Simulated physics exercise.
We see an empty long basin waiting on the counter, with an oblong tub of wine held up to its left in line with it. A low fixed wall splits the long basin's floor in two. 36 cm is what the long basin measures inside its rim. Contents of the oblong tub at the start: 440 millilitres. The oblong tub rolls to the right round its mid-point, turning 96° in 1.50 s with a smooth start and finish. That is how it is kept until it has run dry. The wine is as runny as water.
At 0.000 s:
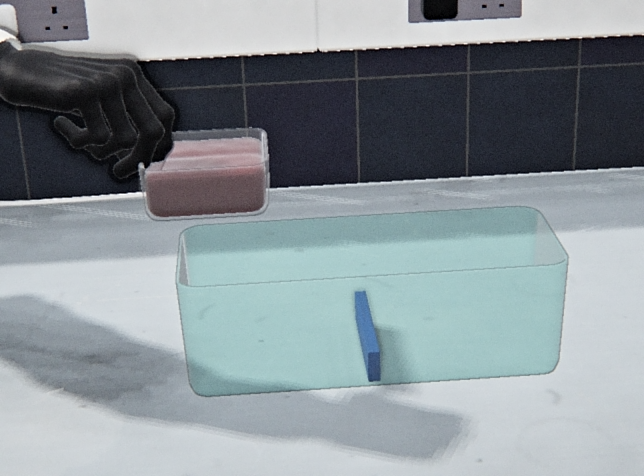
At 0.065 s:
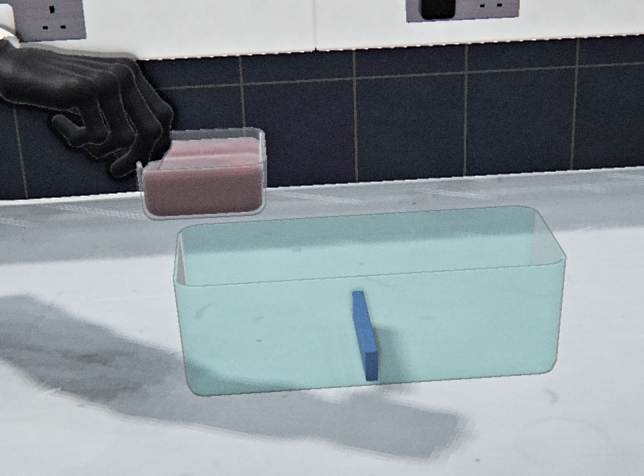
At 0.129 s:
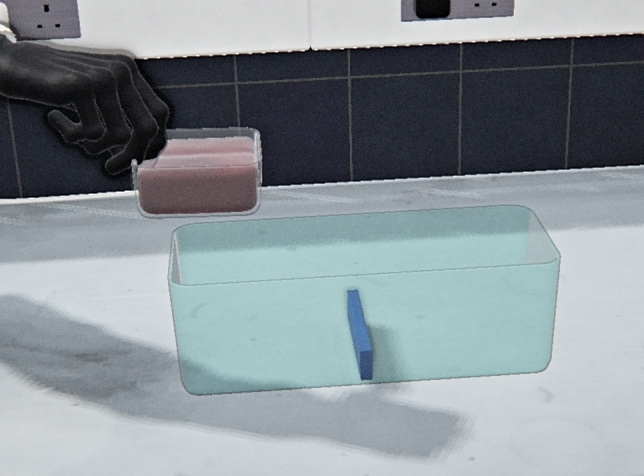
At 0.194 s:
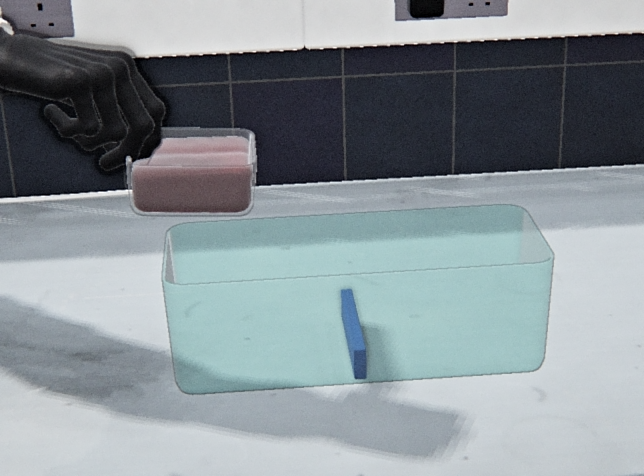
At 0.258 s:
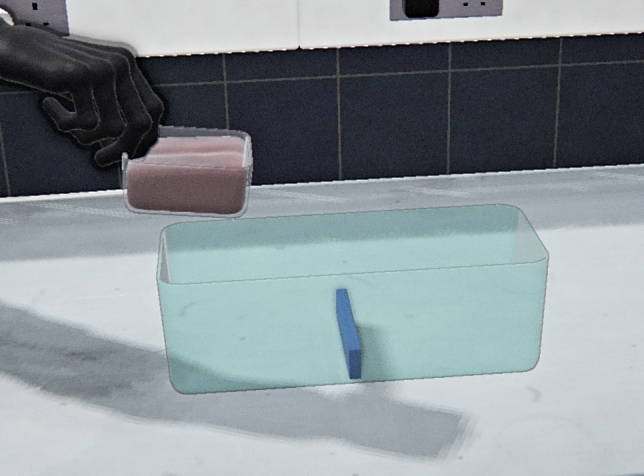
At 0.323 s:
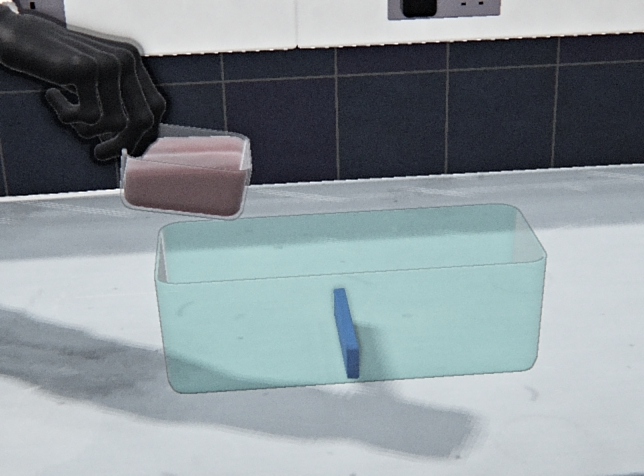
At first, a black-gloved hand holds a clear oblong tub of pinkish-red liquid level, above and to the left of an empty long basin with a blue upright piece inside. Then the tub slowly tilts a little to the right, while the whole view drifts slightly and the basin stays empty.
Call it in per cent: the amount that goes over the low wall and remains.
I would put it at about 3 per cent.
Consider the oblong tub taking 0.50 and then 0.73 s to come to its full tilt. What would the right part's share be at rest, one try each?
First 10, then 10 per cent.
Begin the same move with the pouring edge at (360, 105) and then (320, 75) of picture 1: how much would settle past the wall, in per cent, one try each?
I'd expect close to 85 per cent and then close to 70 per cent.
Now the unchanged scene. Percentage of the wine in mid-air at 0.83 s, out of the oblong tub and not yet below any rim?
26 %.
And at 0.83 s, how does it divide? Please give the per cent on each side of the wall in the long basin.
Left: Around 32. Right: Around 0.
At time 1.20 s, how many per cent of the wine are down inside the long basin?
Some 86 percent.
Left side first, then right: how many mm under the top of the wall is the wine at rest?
Left side: Around 14 mm. Right side: Around 32 mm.
By 0.83 s the tilt is 56° and 42 per cent is still to pour, 33 is left of the wall and 0 right of it.
By 1.20 s the tilt is 87° and 10 per cent is still to pour, 84 is left of the wall and 2 right of it.
By 1.58 s the tilt is 96° and 2 per cent is still to pour, 95 is left of the wall and 3 right of it.
By 2.00 s the tilt is 96° and 0 per cent is still to pour, 97 is left of the wall and 3 right of it.
At rest 97 per cent lies left of the wall, 3 right of it and 0 outside.
